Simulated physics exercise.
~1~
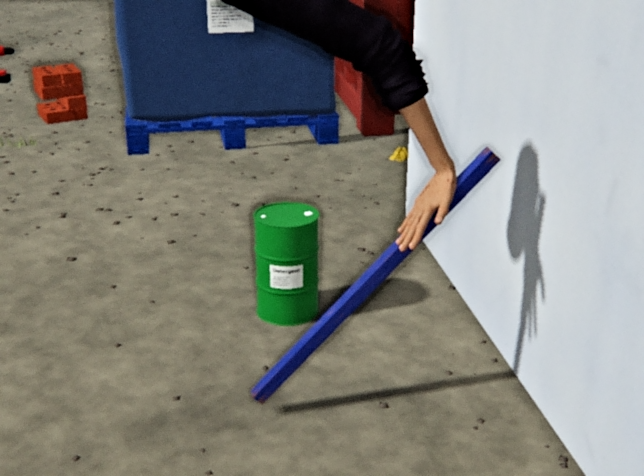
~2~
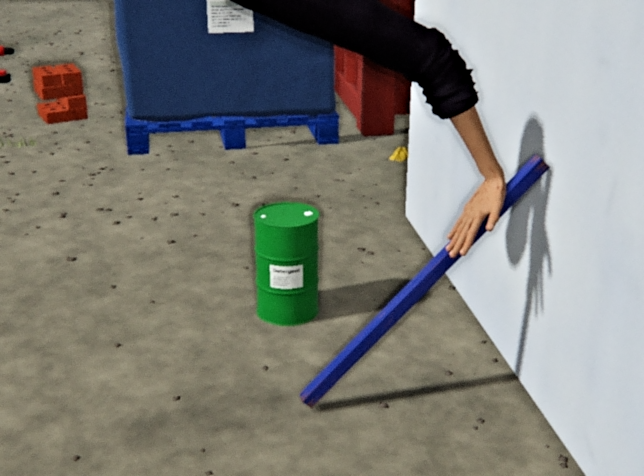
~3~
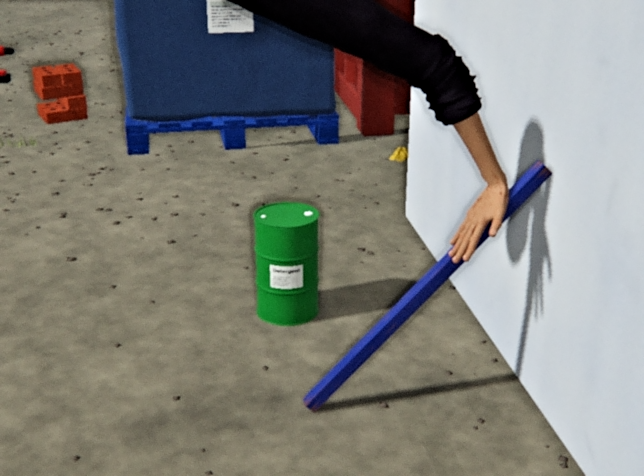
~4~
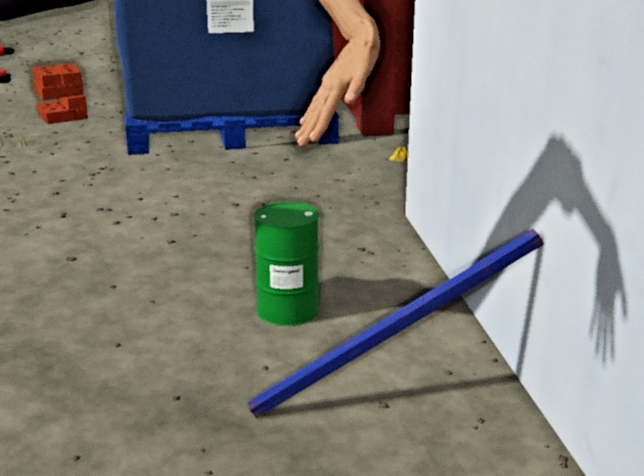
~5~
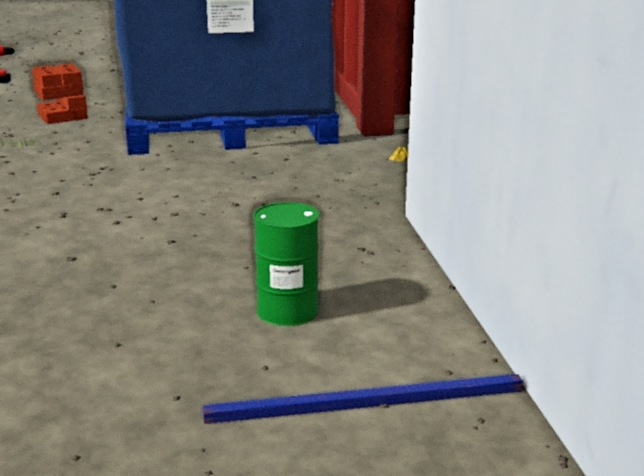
Blue pole leaned against a white wall by a hand, then sliding down to lie flat near a green drum once released.
